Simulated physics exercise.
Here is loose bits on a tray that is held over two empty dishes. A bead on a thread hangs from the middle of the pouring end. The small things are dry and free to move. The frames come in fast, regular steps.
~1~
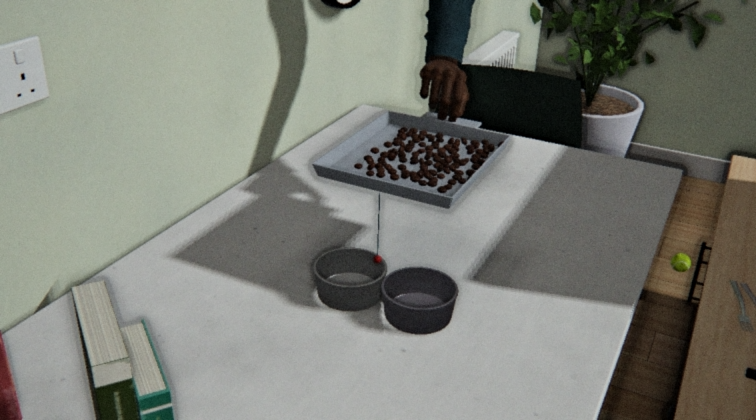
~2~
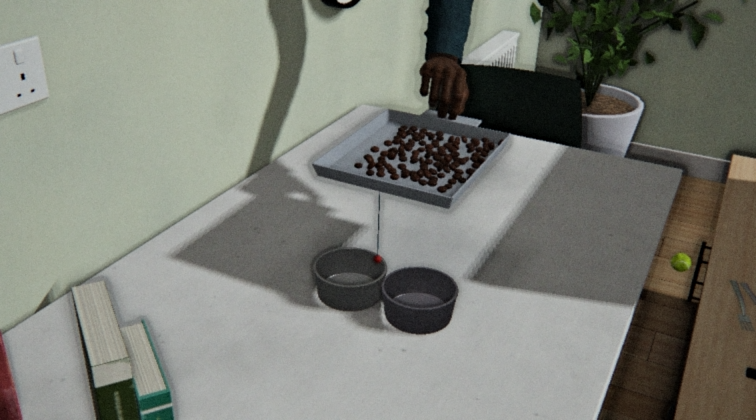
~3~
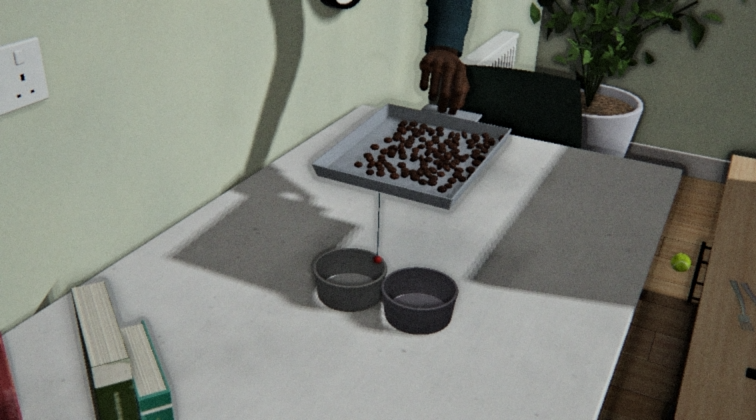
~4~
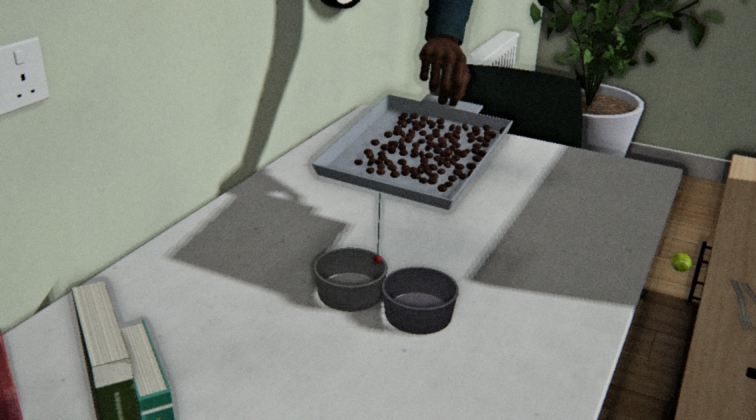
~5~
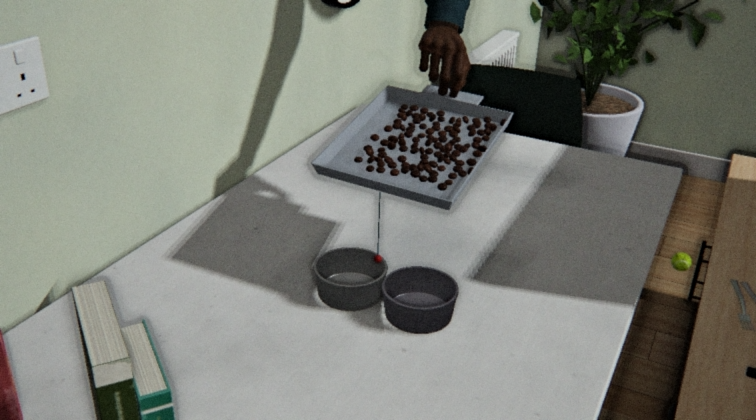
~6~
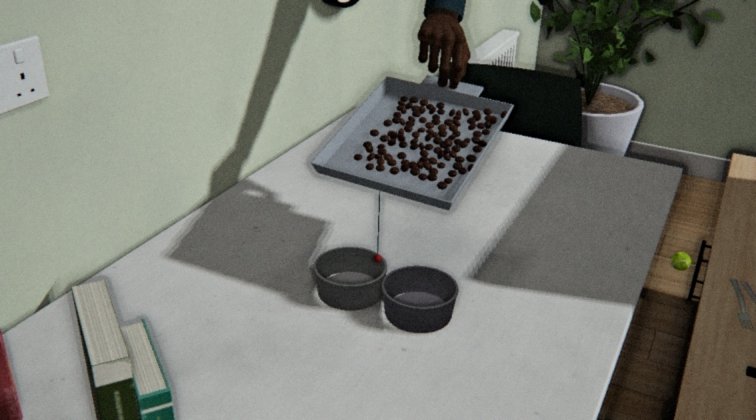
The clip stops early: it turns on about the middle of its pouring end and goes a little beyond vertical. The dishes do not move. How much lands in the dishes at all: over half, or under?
In the dishes lies over half of it.
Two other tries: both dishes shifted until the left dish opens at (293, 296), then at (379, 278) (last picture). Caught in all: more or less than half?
At the first place the smaller part, at the second most of it.
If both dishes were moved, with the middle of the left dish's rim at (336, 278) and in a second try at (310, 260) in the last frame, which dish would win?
One: The right one. Two: The dish on the right.
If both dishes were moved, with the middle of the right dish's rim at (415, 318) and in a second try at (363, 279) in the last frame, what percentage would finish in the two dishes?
First some 60, then 40 per cent.
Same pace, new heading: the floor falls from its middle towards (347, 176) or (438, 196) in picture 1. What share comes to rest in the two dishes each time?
Roughly 50 per cent, and 80 per cent.
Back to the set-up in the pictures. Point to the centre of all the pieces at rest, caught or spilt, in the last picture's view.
At about (404, 314).
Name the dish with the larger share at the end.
That is the dish on the right.
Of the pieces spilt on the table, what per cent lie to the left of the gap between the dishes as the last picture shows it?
Close to 70 per cent.
Shortly afterwards, tray tipped steeply; all but a few on the tray; only a few in the air.
Next, tray tipped right over; near half on the tray; near a quarter in the right dish; only a few in the left dish; a little outside both; a little in the air.
Some moments later, tray tipped past a quarter turn; near half in the right dish; a little in the left dish; near a third outside both.
In the end, tray tipped past a quarter turn; near half in the right dish; a little in the left dish; near a third outside both.
